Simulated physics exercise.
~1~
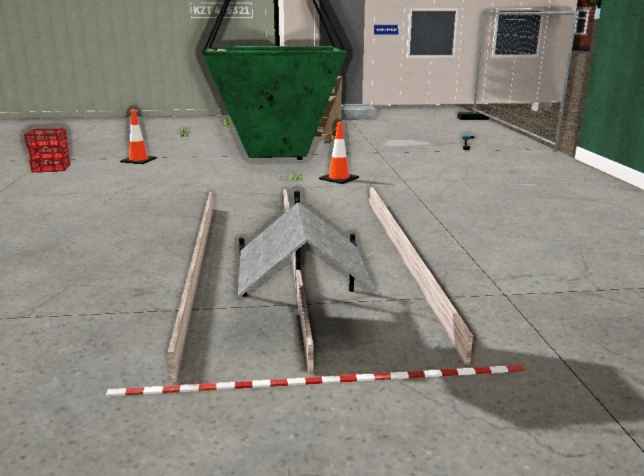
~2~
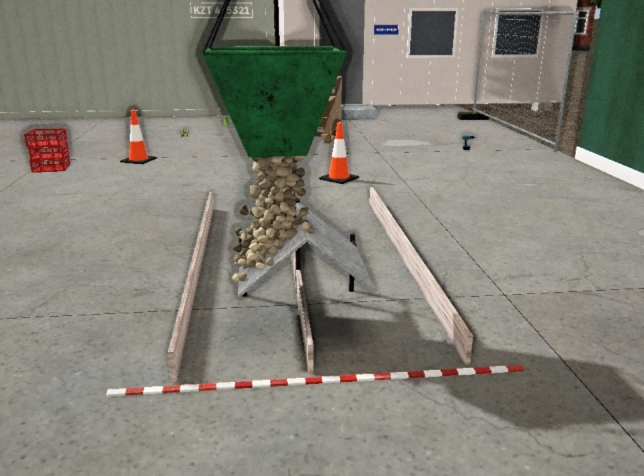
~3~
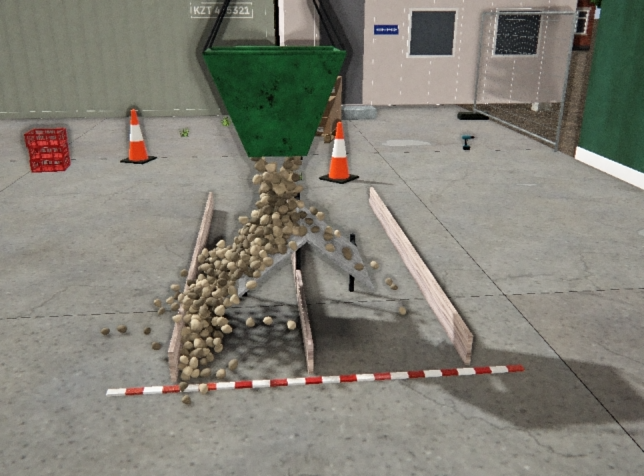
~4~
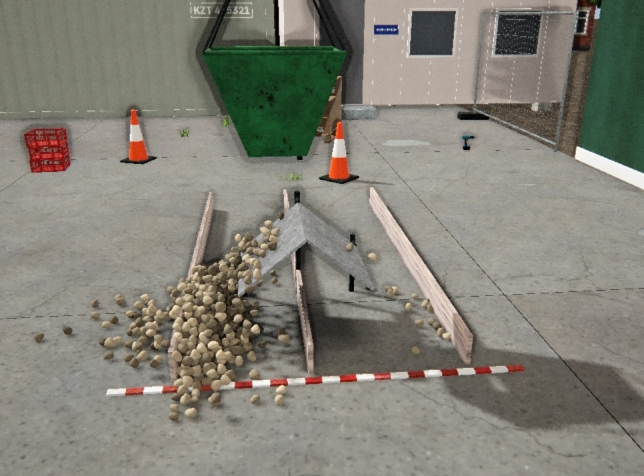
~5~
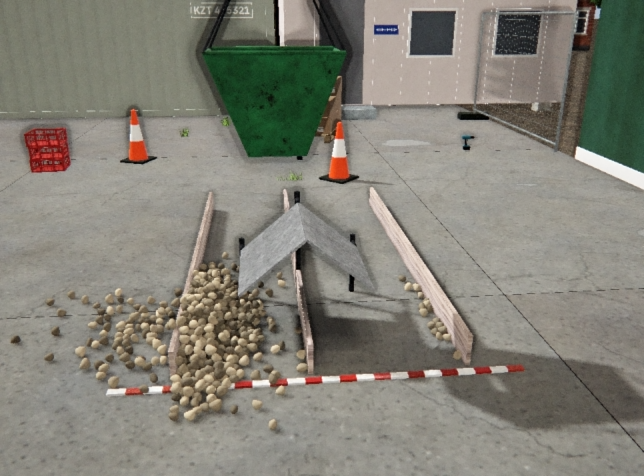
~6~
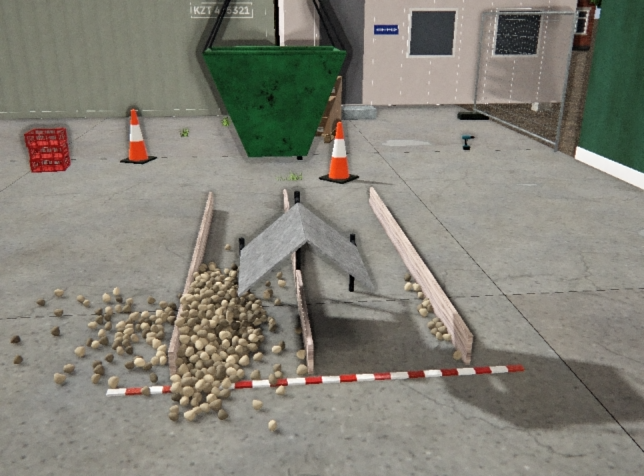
The video shows a green skip releasing rounded cobbles onto a fixed, peaked steel plate above two plank-edged bays. Most tumble down into the left bay, some spill beyond its outer plank, and a few reach the right bay, where the stones settle while the skip stays still.
